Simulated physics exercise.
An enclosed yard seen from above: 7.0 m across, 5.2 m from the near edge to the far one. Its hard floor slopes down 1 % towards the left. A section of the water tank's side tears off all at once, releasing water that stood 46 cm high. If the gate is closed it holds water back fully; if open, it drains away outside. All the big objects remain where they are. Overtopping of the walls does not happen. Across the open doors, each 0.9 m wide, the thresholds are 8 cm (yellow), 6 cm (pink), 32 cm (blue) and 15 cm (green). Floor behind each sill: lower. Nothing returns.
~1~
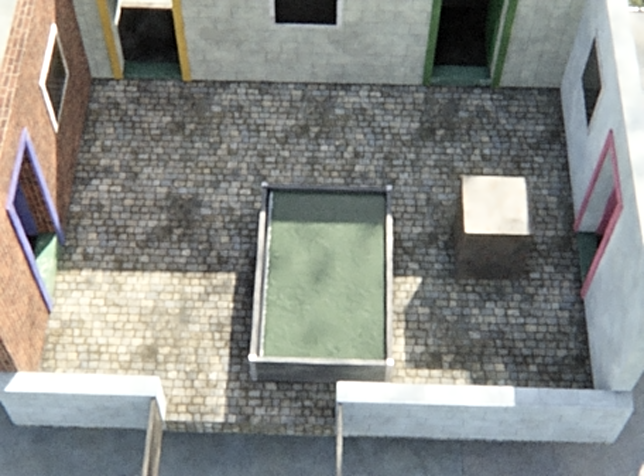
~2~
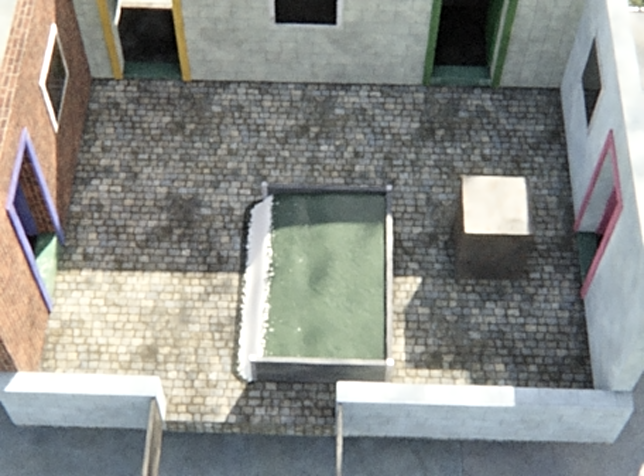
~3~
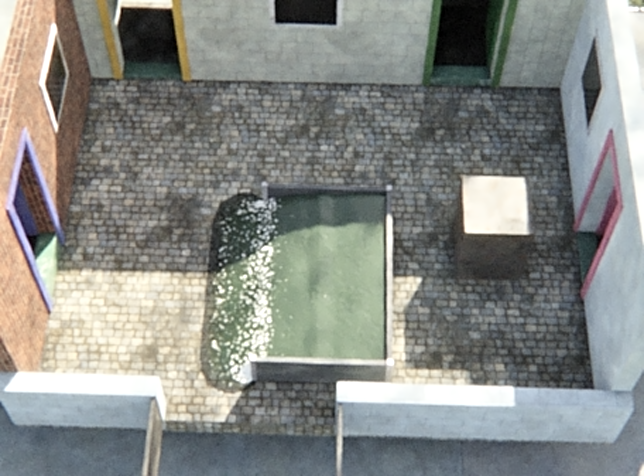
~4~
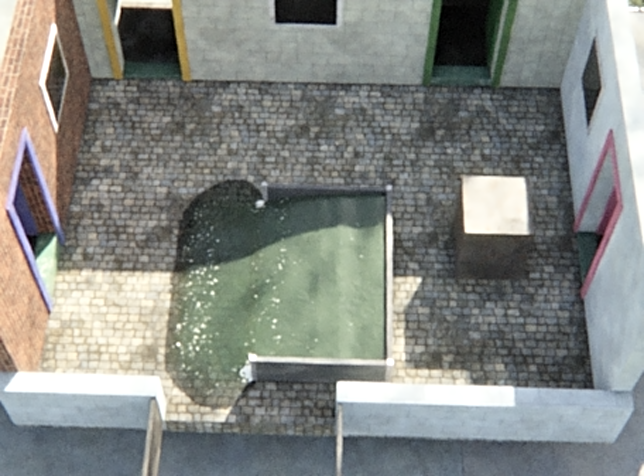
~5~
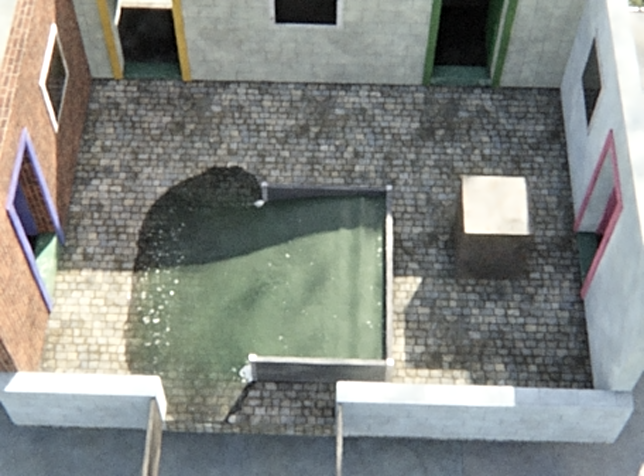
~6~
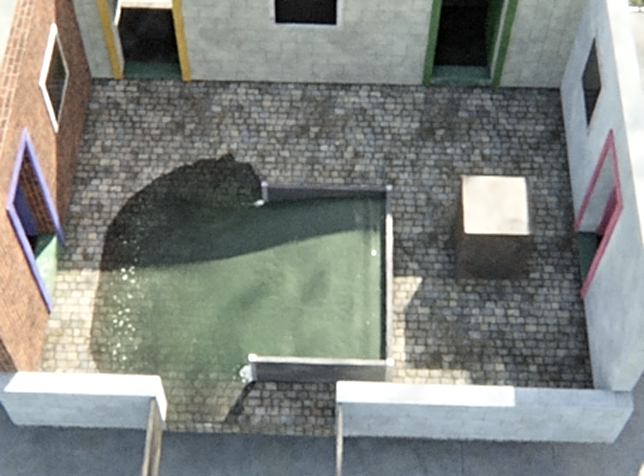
Water bursts from the left side of a rectangular tank in a walled, cobbled yard, first as a narrow foaming strip, then spreads leftward across the paving in a widening, rounded green sheet, while the pale block stays still.
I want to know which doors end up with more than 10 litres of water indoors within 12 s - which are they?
As I see it, at the yellow door I expect the water to rise above the limit. At the pink door I expect the water to hold within the limit. At the blue door I expect the water to hold within the limit. At the green door I expect the water to hold within the limit.
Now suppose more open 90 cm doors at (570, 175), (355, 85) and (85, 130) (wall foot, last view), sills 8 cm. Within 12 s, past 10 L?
Door 1: Lower; door 2: Lower; door 3: Higher.
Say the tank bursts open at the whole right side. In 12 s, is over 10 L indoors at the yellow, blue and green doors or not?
Door yellow stays within, door blue stays within, door green stays within.
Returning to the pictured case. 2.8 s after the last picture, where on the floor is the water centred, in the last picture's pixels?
Centre: Approx. (160, 261) px.
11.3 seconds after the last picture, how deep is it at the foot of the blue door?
Reading: Close to 8.0 cm.
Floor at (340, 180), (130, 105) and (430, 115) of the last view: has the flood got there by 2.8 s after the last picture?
Respectively: Was missed, got hit, was missed.
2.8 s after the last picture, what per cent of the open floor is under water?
Covered: Roughly 40 %.
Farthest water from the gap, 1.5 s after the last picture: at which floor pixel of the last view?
That lands around (92, 85) in the last picture.
Then, 0.7 s after the last picture water covers 30 % of the floor and is deepest (32 cm) near (53, 297); yellow door not reached, pink door not reached, blue door 32 cm at the sill, 0 L in, green door not reached.
Then, 1.5 s after the last picture water covers 35 % of the floor and is deepest (37 cm) near (34, 398); yellow door not reached, pink door not reached, blue door 30 cm at the sill, 0 L in, green door not reached.
Then, 2.8 s after the last picture water covers 40 % of the floor and is deepest (25 cm) near (92, 85); yellow door 18 cm at the sill, 19 L in, pink door not reached, blue door 19 cm at the sill, 0 L in, green door not reached.
Then, 6.3 s after the last picture water covers 70 % of the floor and is deepest (12 cm) near (87, 113); yellow door 12 cm at the sill, 118 L in, pink door not reached, blue door 7 cm at the sill, 0 L in, green door 3 cm at the sill, 0 L in.
Then, 11.3 s after the last picture water covers 90 % of the floor and is deepest (10 cm) near (78, 400); yellow door 5 cm at the sill, 128 L in, pink door 3 cm at the sill, 0 L in, blue door 8 cm at the sill, 0 L in, green door 4 cm at the sill, 0 L in.
